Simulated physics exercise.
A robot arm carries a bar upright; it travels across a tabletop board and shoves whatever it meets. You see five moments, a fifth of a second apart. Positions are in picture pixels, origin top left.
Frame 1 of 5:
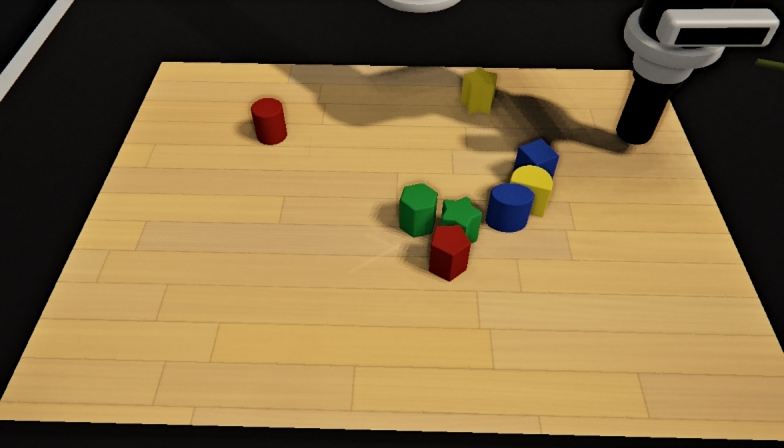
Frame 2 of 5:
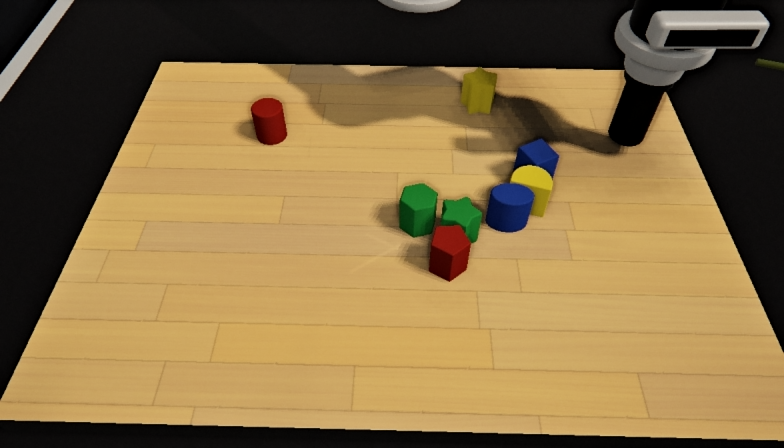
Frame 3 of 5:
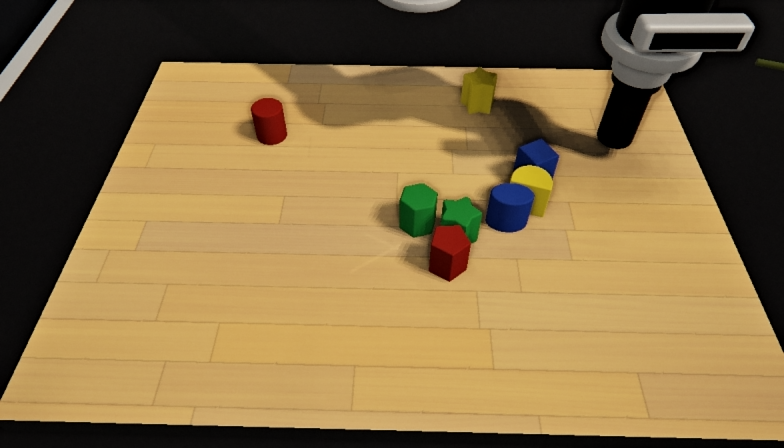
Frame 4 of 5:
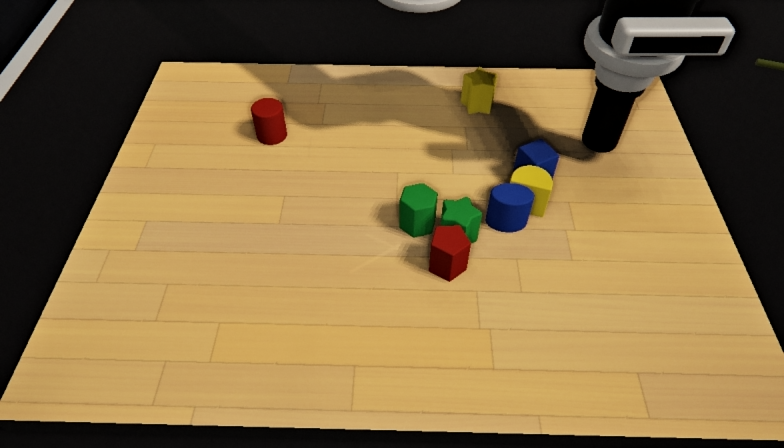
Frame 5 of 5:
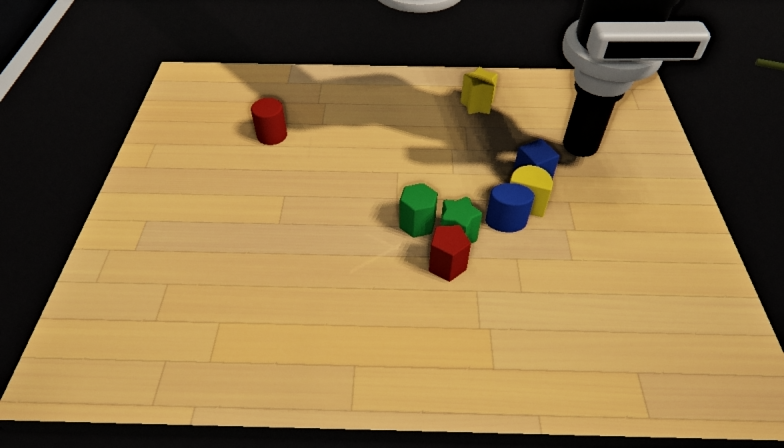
A robot arm with a black tip moved slowly leftward and slightly down along the right side of a wooden board, nearing a blue block, while the red, green, yellow and blue blocks stayed still.
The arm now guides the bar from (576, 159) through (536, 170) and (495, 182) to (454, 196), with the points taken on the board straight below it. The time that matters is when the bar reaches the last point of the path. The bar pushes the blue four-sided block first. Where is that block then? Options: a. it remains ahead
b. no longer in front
b (no longer in front)
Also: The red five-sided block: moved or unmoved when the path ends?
The red five-sided block is left alone.
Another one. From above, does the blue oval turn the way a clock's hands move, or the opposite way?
It twists with the clock when seen from above.
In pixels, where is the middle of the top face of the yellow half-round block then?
Its top middle is near (533, 201).
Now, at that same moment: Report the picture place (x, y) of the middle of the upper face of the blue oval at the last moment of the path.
It will end up at (503, 217).
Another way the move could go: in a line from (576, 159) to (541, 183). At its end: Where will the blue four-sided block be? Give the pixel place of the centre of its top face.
Top centre: (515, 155).
What follows on the original path. One third of the way, bar (538, 158); blue oval (508, 199); yellow half-round block (531, 185), turned 10° clockwise; blue four-sided block (527, 161), turned 40° anticlockwise.
Two thirds of the way, bar (497, 170); blue oval (503, 216), turned 35° clockwise; yellow half-round block (533, 201); blue four-sided block (505, 182), turned 110° anticlockwise.
At the end, bar (455, 184); red five-sided block unmoved; green star-shaped block unmoved; blue oval (503, 217), turned 40° clockwise; yellow half-round block (533, 201); blue four-sided block (494, 188), turned 155° anticlockwise.
